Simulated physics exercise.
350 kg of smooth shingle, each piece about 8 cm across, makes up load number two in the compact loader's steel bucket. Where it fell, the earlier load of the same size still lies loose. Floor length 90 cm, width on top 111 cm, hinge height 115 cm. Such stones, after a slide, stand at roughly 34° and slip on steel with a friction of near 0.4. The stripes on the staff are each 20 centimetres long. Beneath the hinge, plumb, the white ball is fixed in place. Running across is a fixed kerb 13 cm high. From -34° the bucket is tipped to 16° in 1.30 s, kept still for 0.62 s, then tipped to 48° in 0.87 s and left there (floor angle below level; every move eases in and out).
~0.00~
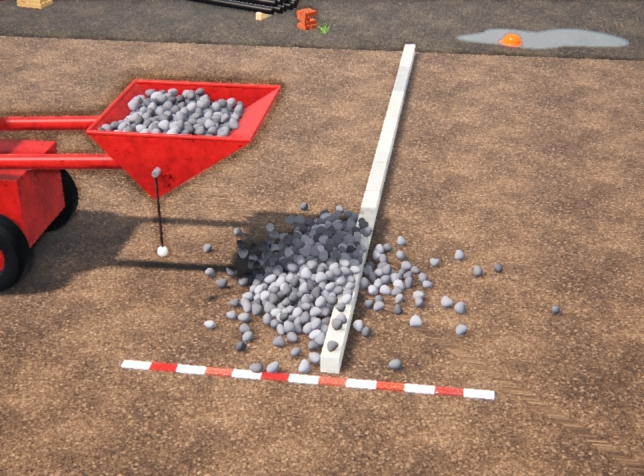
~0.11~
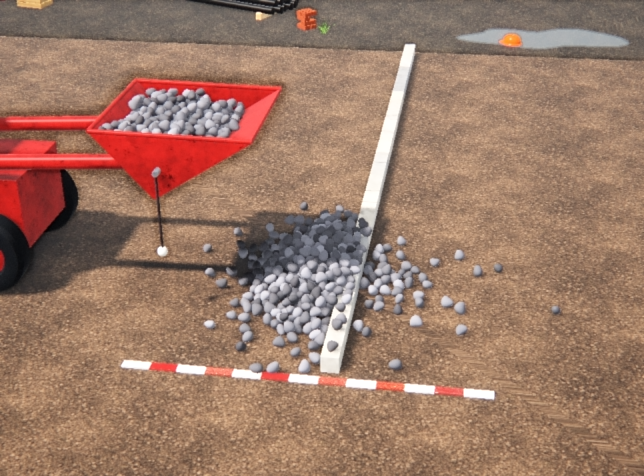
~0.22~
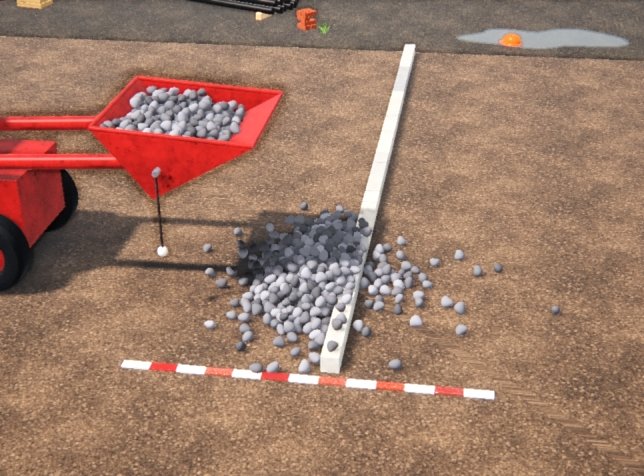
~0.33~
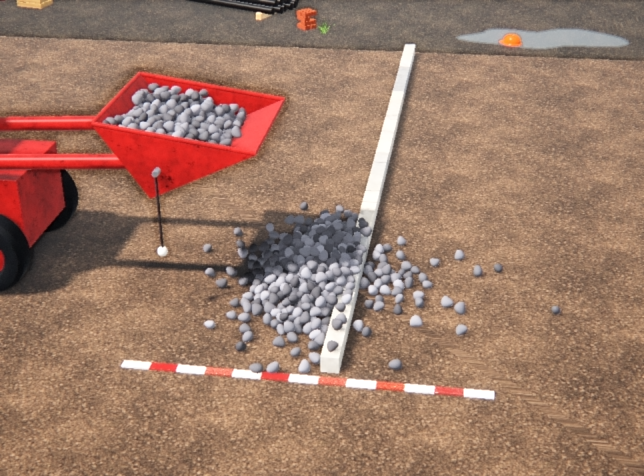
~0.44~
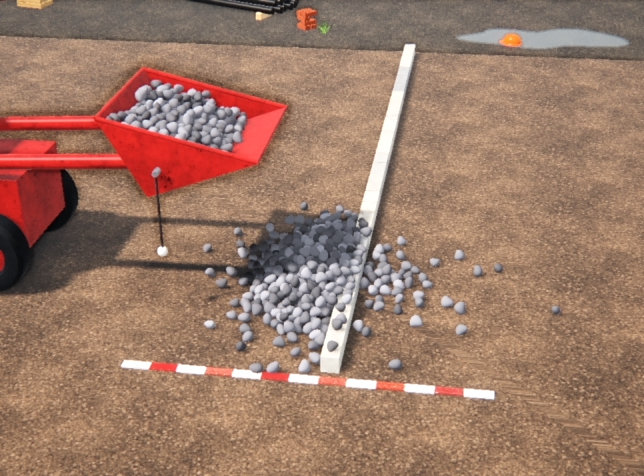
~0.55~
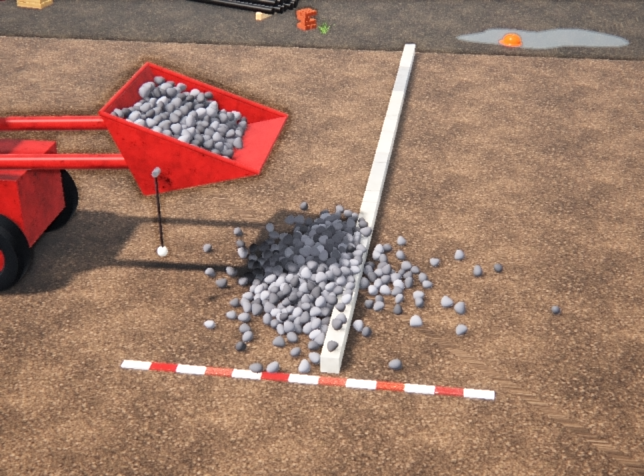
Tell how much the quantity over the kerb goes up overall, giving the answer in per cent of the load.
It goes up by roughly 9 per cent.
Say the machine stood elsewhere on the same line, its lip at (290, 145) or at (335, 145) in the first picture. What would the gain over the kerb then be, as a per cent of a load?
Near 35 in a hundred first, near 75 in a hundred second.
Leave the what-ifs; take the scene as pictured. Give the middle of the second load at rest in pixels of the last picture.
Roughly pixel (282, 262) in the last view.
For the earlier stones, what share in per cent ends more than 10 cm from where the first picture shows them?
Near 15 per cent, I reckon.
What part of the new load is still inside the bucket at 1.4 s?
About 95 per cent is held.
After 1.0 s the floor is at 8°; in per cent of one load, 100 in the bucket, 90 on this side of the kerb, 10 over the kerb; the foremost stones are at (474, 287).
After 1.4 s the floor is at 16°; in per cent of one load, 96 in the bucket, 95 on this side of the kerb, 10 over the kerb; the foremost stones are at (474, 287).
After 3.2 s the floor is at 48°; in per cent of one load, 0 in the bucket, 181 on this side of the kerb, 19 over the kerb; the foremost stones are at (474, 286).
After 5.9 s the floor is at 48°; in per cent of one load, 0 in the bucket, 181 on this side of the kerb, 19 over the kerb; the foremost stones are at (474, 286). Net gain over the kerb, 9.
